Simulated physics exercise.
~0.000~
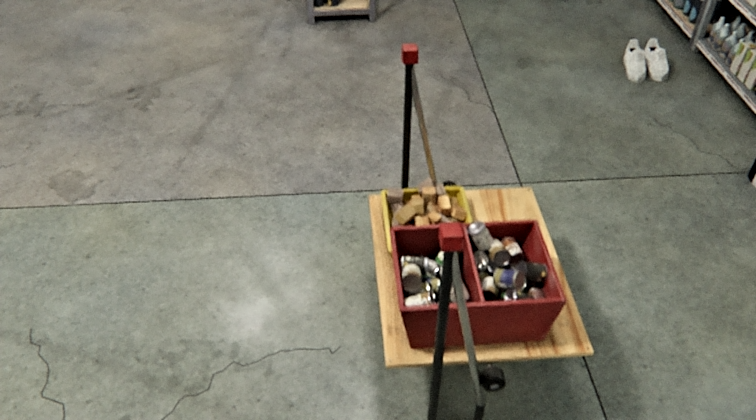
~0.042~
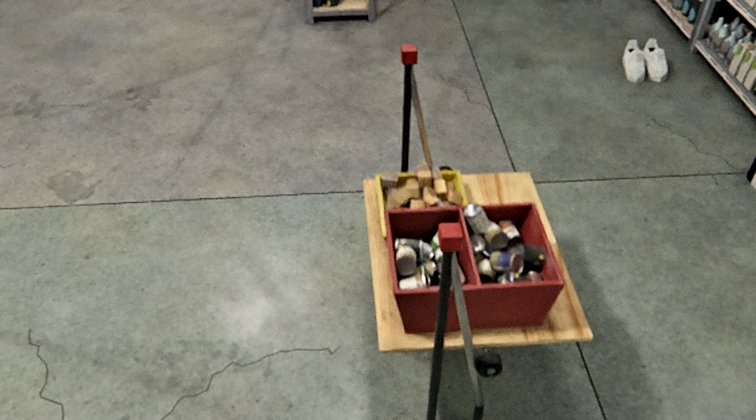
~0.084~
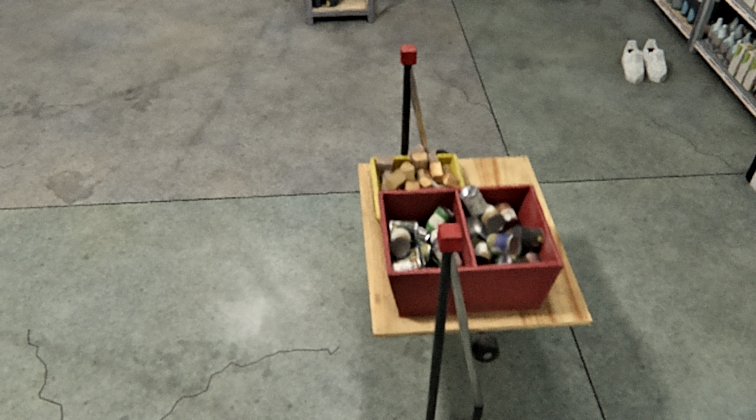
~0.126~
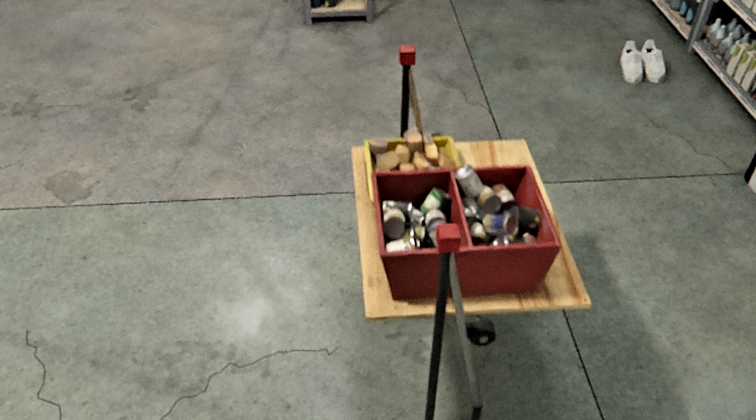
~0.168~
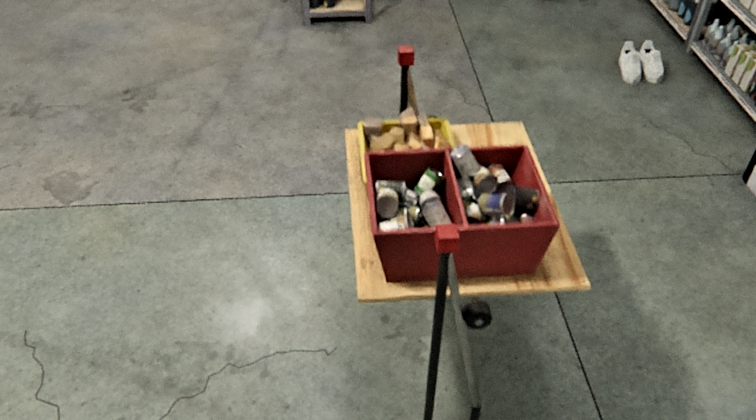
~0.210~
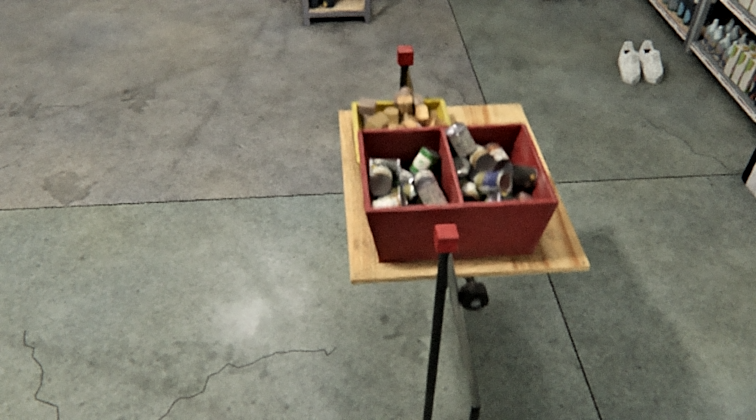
In the video, a wooden platform carrying a divided red crate of small tins and a yellow crate of timber offcuts rises steadily between two red-capped posts above a concrete floor, with both loads staying inside their crates.
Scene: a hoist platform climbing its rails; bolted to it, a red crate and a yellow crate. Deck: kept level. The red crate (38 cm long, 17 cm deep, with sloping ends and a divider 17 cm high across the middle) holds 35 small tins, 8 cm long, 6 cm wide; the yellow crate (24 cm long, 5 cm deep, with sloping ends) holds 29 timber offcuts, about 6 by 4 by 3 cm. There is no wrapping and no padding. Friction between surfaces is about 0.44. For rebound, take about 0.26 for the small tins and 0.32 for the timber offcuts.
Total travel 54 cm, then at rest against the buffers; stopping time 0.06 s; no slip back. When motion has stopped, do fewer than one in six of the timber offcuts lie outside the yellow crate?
The escaping share exceeds one sixth.
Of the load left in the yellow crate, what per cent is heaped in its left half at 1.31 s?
I'd put it at around 80 percent.
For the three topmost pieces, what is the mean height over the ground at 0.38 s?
Their middles average near 110 cm high.
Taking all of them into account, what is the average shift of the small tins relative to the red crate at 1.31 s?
Leftwards, roughly 4 cm.
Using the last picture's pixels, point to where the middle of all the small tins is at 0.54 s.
Centre: Around (448, 126) px.
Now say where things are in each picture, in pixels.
In the first frame (places track the rim corner closest to us here, unless another is named), yellow crate (by its farthest rim corner) (460, 188); red crate (404, 309); 0 cm travelled; all still inside.
In the second frame, yellow crate (457, 172); red crate (398, 291); 8 cm travelled.
In the third frame, yellow crate (453, 155); red crate (392, 273); 16 cm travelled.
In the fourth frame, yellow crate (449, 138); red crate (385, 253); 24 cm travelled.
In the fifth frame, yellow crate (445, 119); red crate (378, 232); 32 cm travelled.
In the sixth frame, yellow crate (441, 100); red crate (370, 210); 39 cm travelled; all still inside.
After 0.26 s, the buffers are touched.
After 0.38 s, the red crate has all 35 and the yellow crate has all 29.
After 0.54 s, the red crate is down by 3 of 35 and the yellow crate is down by 8 of 29.
After 0.76 s, the red crate is down by 3 of 35 and the yellow crate is down by 11 of 29.
When it is over (at 1.31 s), the red crate is down by 3 of 35 and the yellow crate is down by 11 of 29. Asked share, 11 of 29, 38 per cent.
